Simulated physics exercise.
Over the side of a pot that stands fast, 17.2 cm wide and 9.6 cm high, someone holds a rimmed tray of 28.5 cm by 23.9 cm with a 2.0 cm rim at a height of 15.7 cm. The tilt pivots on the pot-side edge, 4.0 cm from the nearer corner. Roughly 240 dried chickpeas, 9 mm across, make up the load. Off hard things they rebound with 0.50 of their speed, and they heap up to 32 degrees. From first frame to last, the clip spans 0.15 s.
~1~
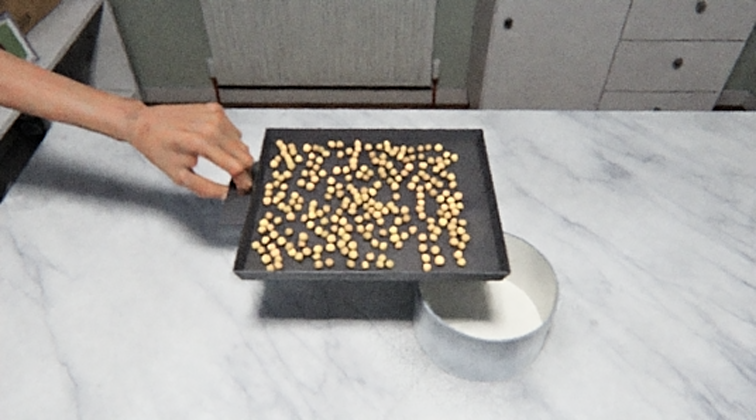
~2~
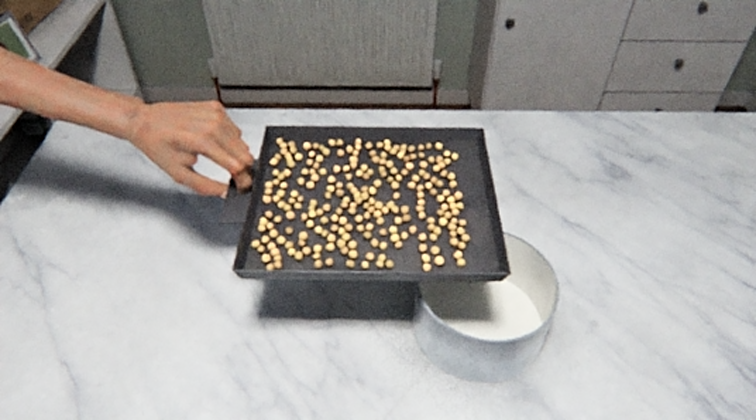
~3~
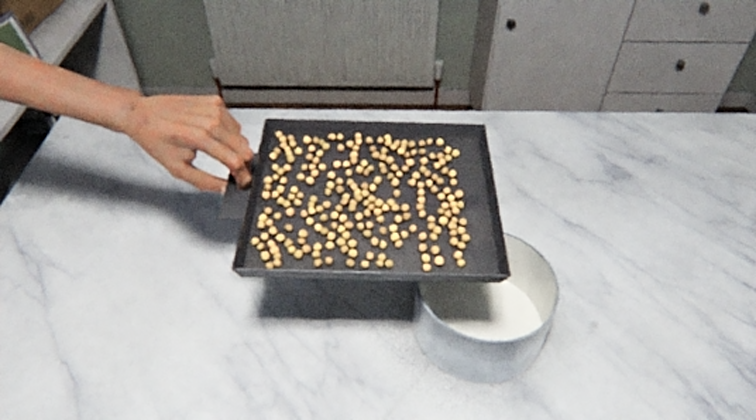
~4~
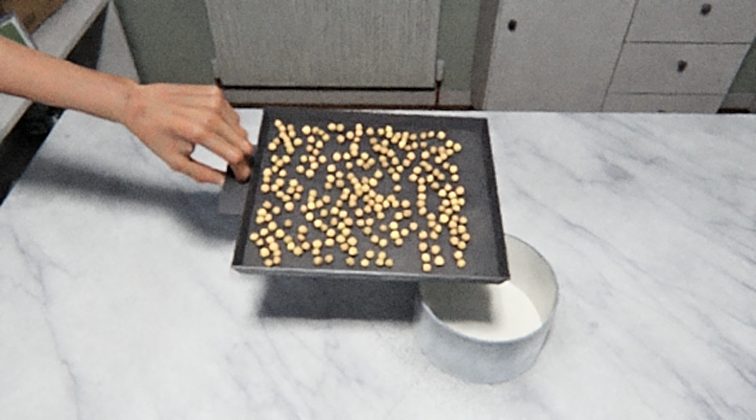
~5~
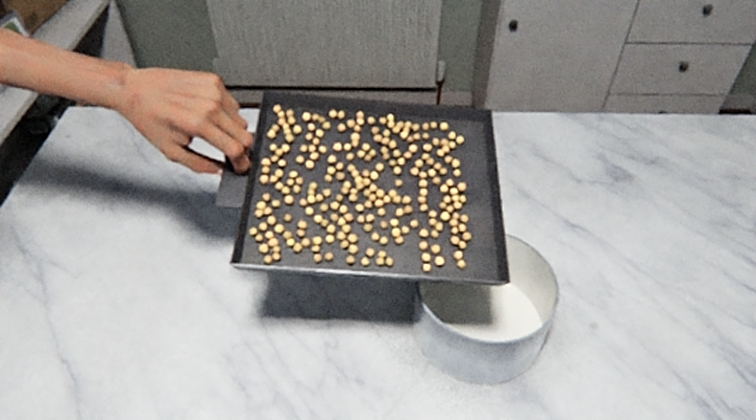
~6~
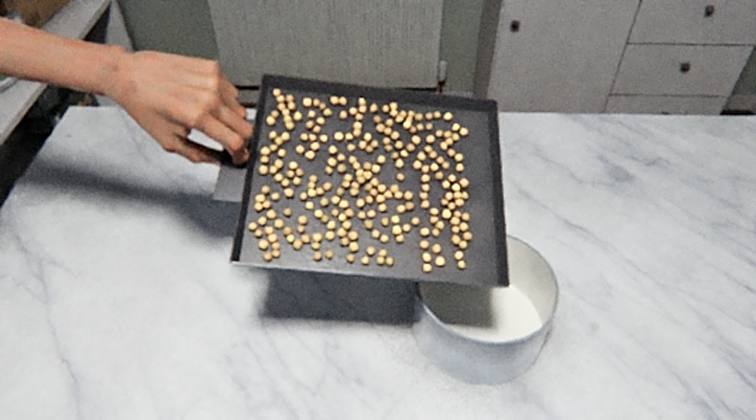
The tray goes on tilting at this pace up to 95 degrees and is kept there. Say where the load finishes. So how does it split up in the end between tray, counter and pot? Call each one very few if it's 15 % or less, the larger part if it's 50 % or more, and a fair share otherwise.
I'd say tray very few, counter the larger part, pot a fair share.
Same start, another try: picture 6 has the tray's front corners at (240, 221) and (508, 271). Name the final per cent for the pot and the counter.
In the pot: 35 per cent; on the counter: 65 per cent.
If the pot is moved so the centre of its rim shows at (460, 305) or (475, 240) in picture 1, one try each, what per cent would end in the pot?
That gives roughly 55 per cent and then 0 per cent.
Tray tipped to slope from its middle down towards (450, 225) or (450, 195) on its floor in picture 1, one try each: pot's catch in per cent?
Near 35 and 20 percent, in that order.
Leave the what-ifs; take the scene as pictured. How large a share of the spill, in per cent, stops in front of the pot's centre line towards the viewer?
About 100 per cent.
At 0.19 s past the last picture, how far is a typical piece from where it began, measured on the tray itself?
It has moved some 2 cm from its start.
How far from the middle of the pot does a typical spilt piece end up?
Roughly 20 cm from the centre.
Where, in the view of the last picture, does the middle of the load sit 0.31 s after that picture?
Approx. (425, 262).
Then, 0.19 s after the last picture, tilt 59 degrees; the tray holds 100 %, the pot 0 %.
Then, 0.31 s after the last picture, tilt 85 degrees; the tray holds 100 %, the pot 0 %.
Then, 0.57 s after the last picture, tilt 95 degrees; the tray holds 5 %, the pot 30 %.
In the end, tray 0 %, counter 70 %, pot 30 %.
